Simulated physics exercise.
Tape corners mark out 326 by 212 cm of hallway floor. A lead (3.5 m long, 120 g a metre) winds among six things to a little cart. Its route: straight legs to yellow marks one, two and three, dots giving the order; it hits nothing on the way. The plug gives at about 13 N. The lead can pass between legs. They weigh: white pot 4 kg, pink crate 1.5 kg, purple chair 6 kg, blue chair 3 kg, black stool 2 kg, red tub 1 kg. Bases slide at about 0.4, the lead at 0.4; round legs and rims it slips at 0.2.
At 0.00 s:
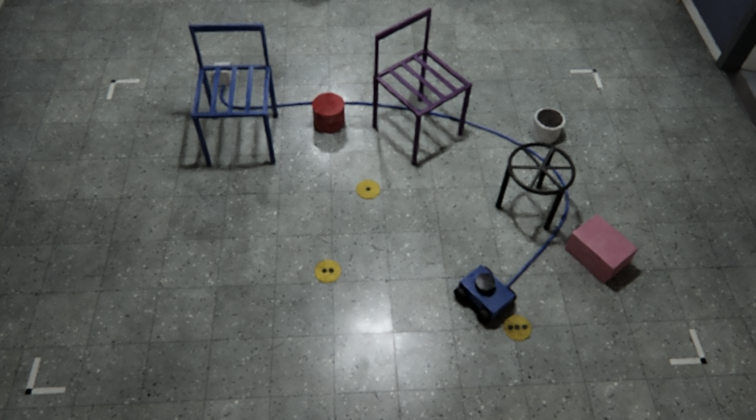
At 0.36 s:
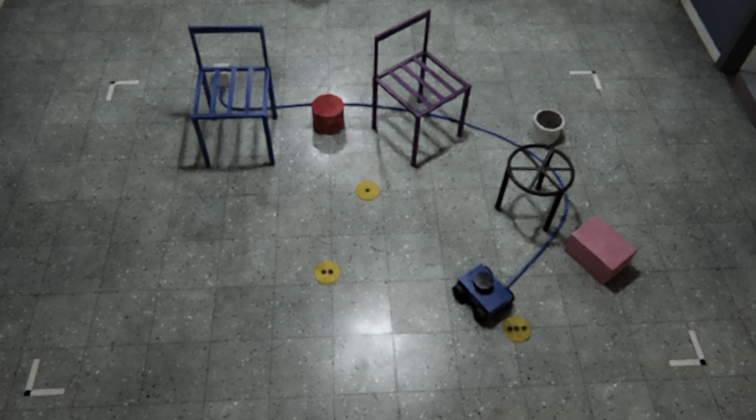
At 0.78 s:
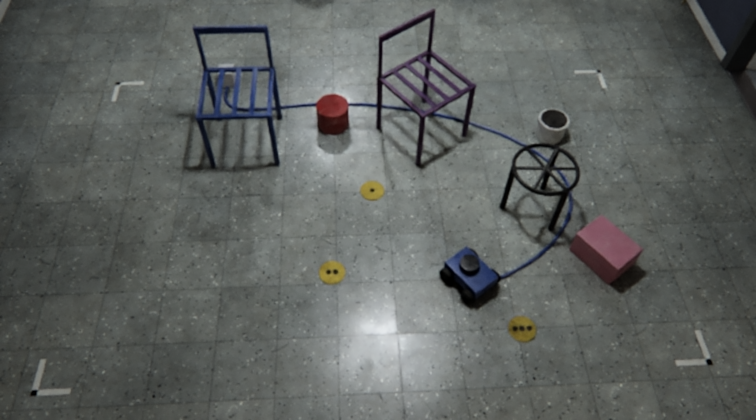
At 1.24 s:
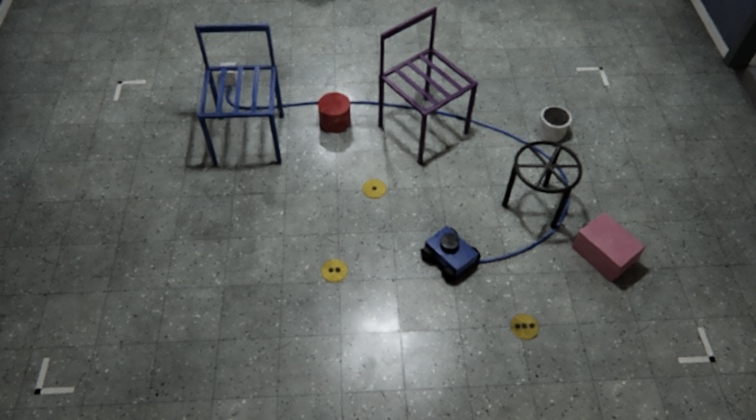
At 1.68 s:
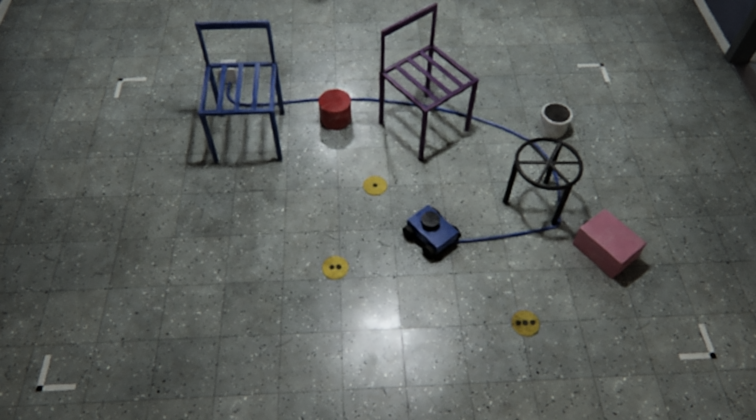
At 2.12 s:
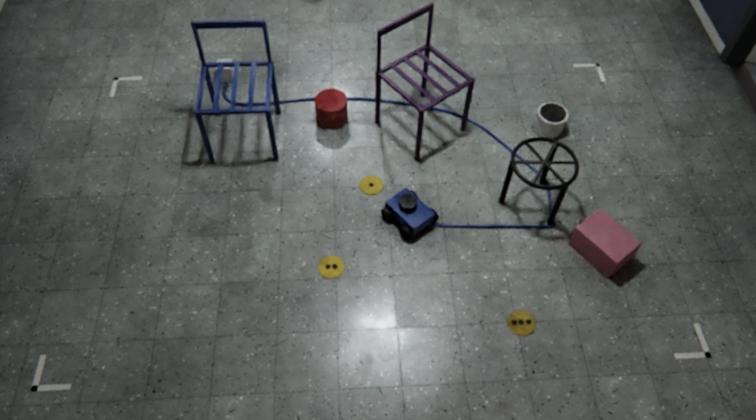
A blue chair and a purple chair stand on a grey tiled floor seen from high above, with a red tub between them. To the right are a white pot, a black stool and a pink crate, with yellow spotted discs on the floor and a blue lead curving past to a small blue cart. The cart rolls up and leftward, dragging the lead against the stool's legs, while the view shifts very slightly.
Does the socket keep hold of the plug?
In the end the plug remains in the socket.
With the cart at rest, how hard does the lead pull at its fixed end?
About 1 N.
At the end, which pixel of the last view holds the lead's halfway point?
At about (485, 141).
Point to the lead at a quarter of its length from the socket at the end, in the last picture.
At about (353, 103).
By 3.6 s, cart at (364, 204), lead slack at the fixed end; black stool 4 cm off its start.
By 5.1 s, cart at (345, 269), lead slack at the fixed end; black stool 14 cm off its start.
By 6.5 s, cart at (438, 297), lead slack at the fixed end; black stool 14 cm off its start at (520, 154).
By 8.0 s, cart at (521, 321), lead slack at the fixed end; black stool 14 cm off its start.
By 8.4 s, cart at (521, 321), lead slack at the fixed end; black stool 14 cm off its start at (520, 154).
